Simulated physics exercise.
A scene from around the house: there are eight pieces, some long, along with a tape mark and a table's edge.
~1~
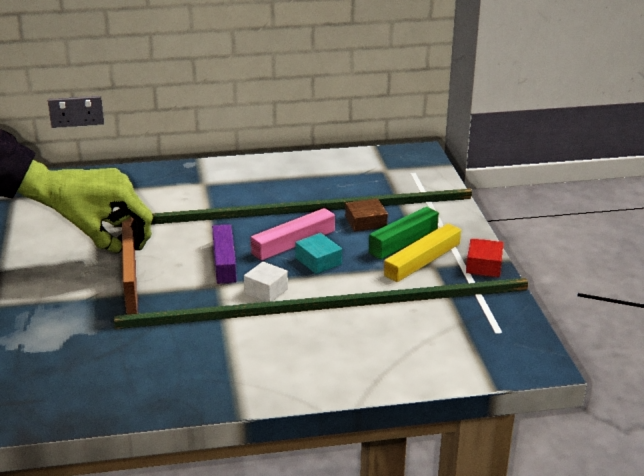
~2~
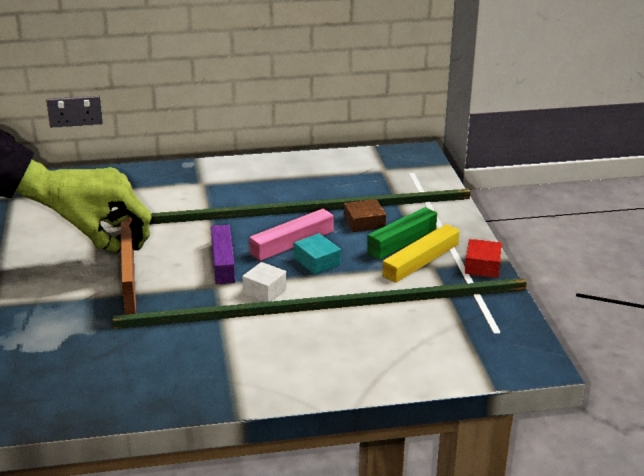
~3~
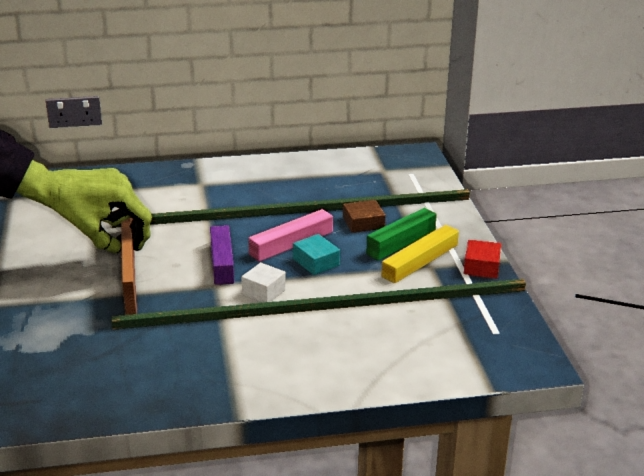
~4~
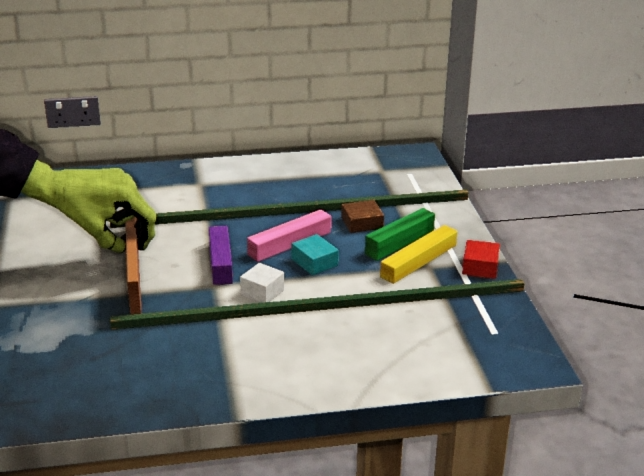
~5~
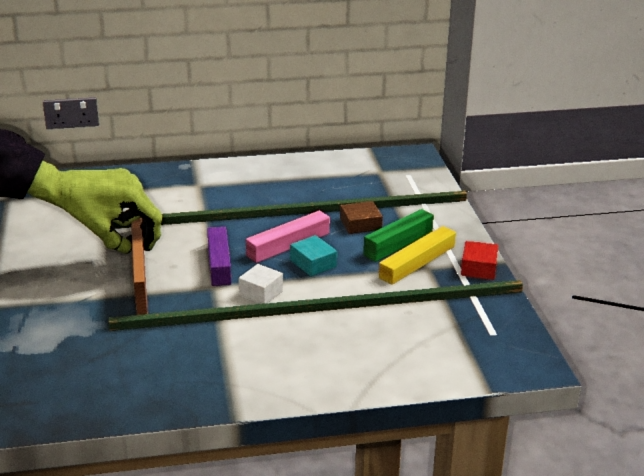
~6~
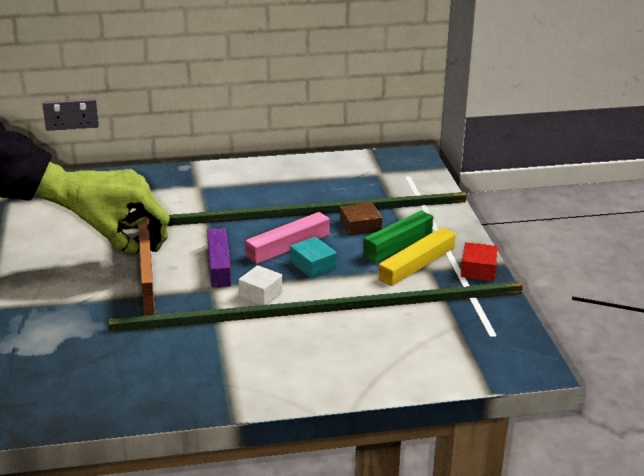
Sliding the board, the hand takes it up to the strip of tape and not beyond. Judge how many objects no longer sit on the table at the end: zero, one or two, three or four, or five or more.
No longer on the table: Three or four.
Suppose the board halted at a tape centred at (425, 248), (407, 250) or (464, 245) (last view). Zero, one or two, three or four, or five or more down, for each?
Per place, in order: 1 or 2; not one; five or over.
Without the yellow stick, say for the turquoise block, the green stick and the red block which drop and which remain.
Taking them one by one, the turquoise block holds its spot, the green stick drops away and the red block drops away.
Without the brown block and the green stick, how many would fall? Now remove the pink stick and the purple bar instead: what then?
Result: 2 in the first case, with 2 in the second.
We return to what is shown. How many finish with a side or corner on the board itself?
Counting them up gives 3.
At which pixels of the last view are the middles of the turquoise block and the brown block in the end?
You'll find the first one at (486, 250) and the second at (470, 206).
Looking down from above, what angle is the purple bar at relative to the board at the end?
Angle: Around 0°.
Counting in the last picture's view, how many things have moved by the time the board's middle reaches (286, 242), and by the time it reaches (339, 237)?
The first number is 5, the next one 7.
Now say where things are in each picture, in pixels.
In the first frame, red block (485, 258); yellow stick (423, 252); green stick (404, 232); board (129, 252); tape (451, 243).
In the second frame, yellow stick (422, 253); board (128, 252).
In the third frame, green stick (402, 234); turquoise block (316, 254).
In the fourth frame, red block (481, 259); white block (262, 284).
In the fifth frame, yellow stick (418, 255); brown block (361, 217).
In the sixth frame, red block (479, 261); yellow stick (418, 256); green stick (399, 236); board (146, 253); tape (445, 246).
Soon after, none off yet; red block at rest near (479, 261); yellow stick at rest near (418, 256); green stick at rest near (399, 236).
Then, none off yet; red block at rest near (479, 261); yellow stick moved a little near (436, 261); green stick moved a little near (434, 229).
At rest, the number that fall off is three or four; fallen, green stick, yellow stick and red block.
